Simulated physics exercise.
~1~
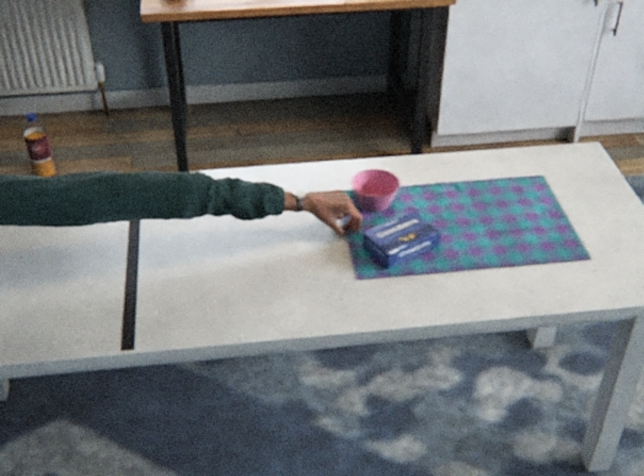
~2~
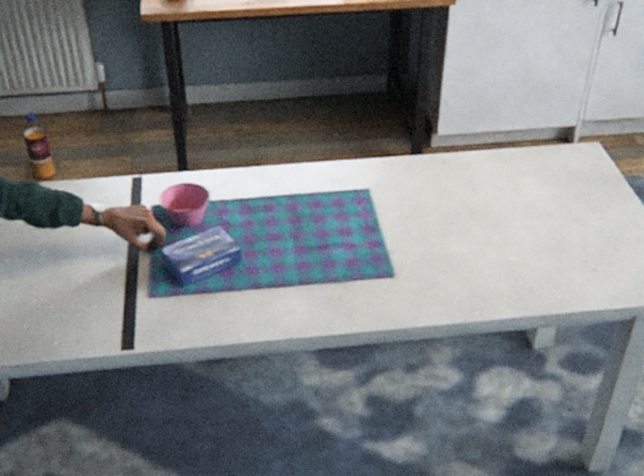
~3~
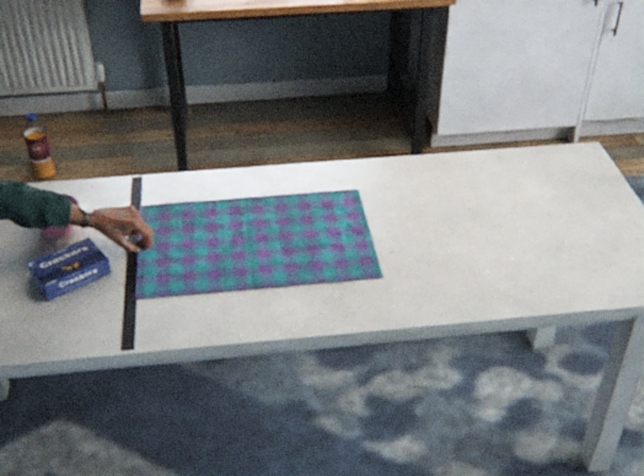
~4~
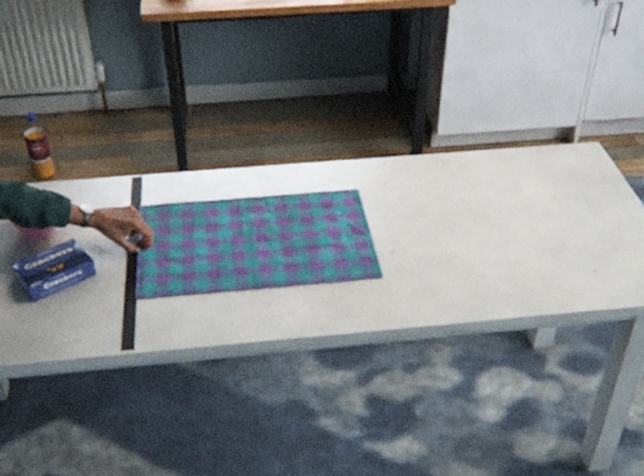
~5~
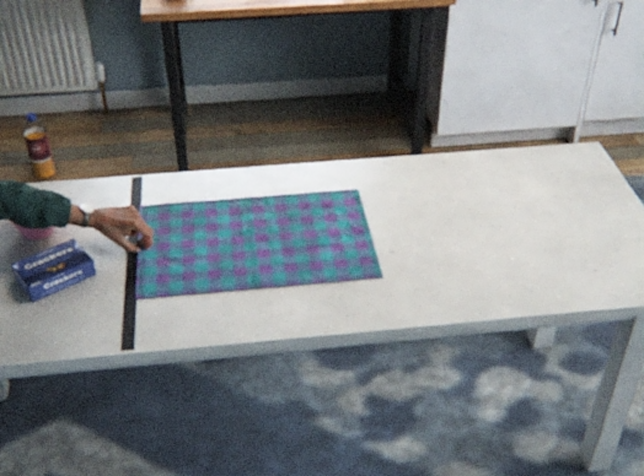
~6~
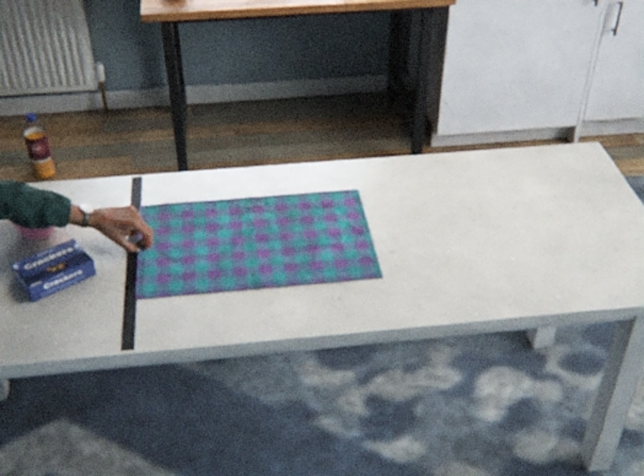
A hand drags a turquoise checked cloth left, and the packet and bowl slide off.
